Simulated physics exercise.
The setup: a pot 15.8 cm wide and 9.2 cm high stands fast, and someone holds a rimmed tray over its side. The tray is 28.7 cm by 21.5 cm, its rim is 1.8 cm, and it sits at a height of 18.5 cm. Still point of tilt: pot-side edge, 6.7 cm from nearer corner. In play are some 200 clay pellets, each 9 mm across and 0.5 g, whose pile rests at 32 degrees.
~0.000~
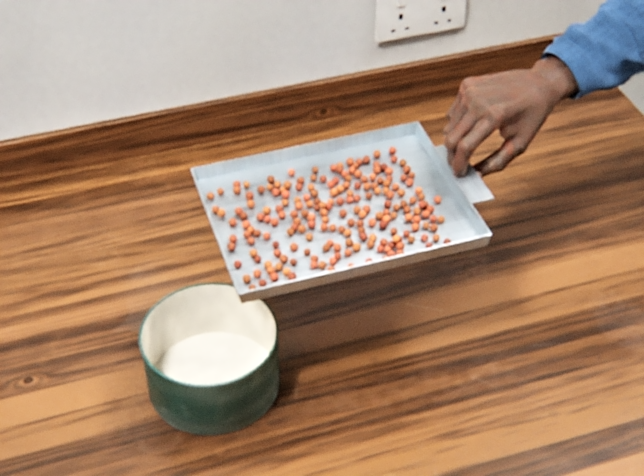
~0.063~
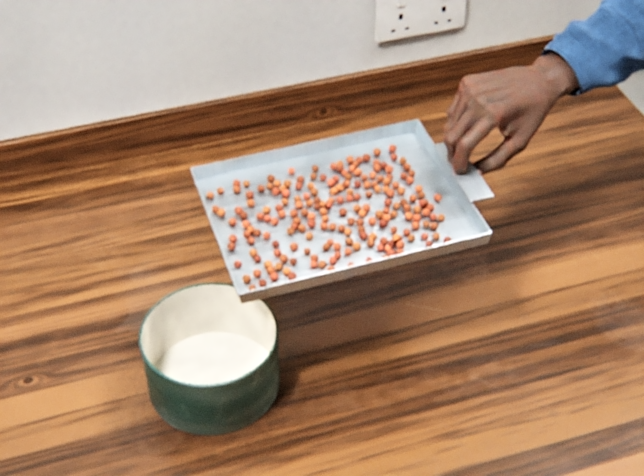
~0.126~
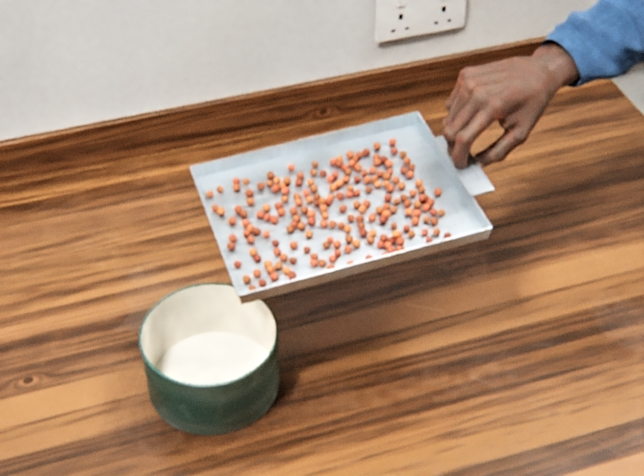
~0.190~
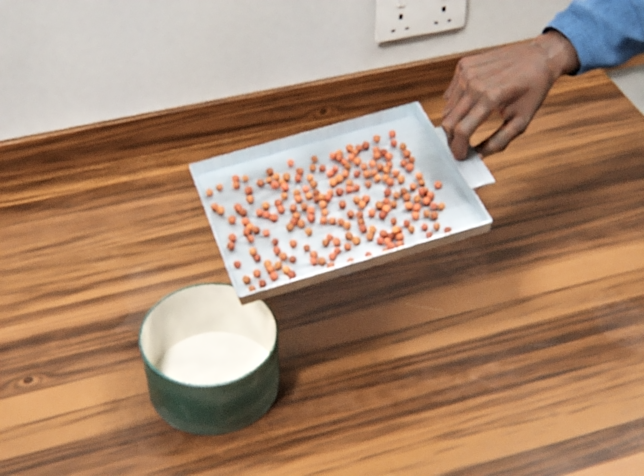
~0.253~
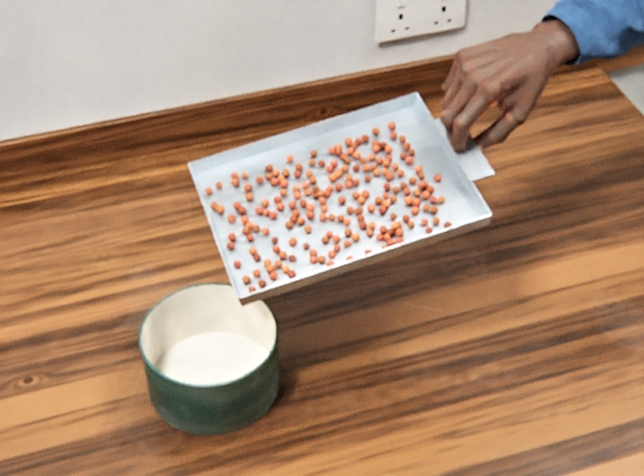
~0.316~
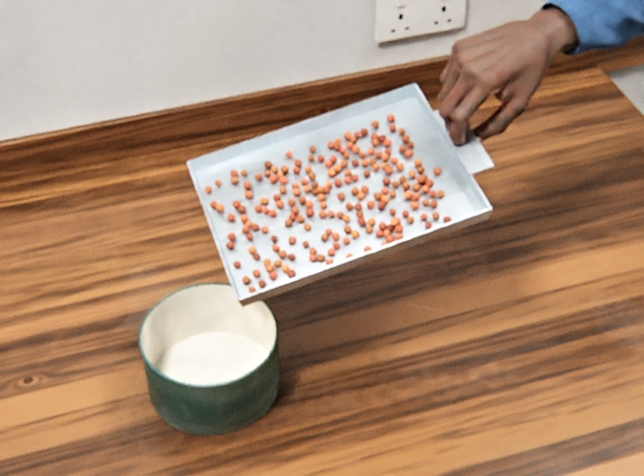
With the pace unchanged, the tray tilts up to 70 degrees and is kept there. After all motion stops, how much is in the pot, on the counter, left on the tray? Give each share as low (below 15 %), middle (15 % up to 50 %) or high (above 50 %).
Pot - low, counter - low, left on the tray - high.
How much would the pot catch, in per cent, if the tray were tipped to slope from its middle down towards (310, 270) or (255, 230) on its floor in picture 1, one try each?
Roughly 0 % for the first direction, roughly 5 % for the second.
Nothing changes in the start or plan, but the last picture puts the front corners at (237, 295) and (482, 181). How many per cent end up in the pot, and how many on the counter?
Final per cent - pot 10, counter 0.
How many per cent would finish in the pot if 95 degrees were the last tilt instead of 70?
Pot share: About 85 per cent.
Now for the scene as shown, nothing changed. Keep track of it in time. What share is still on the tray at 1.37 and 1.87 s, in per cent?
First 100, then 100.
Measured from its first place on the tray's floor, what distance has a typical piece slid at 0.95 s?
By then it sits near 9 cm from where it began.
After 0.95 s, tilt 39 degrees; the tray holds 100 %, the pot 0 %.
After 1.37 s, tilt 57 degrees; the tray holds 100 %, the pot 0 %.
Then, at 1.87 s, tilt 70 degrees; the tray holds 100 %, the pot 0 %.
In the end, at 2.2 s, pot 0 %, counter 0 %, tray 100 %.
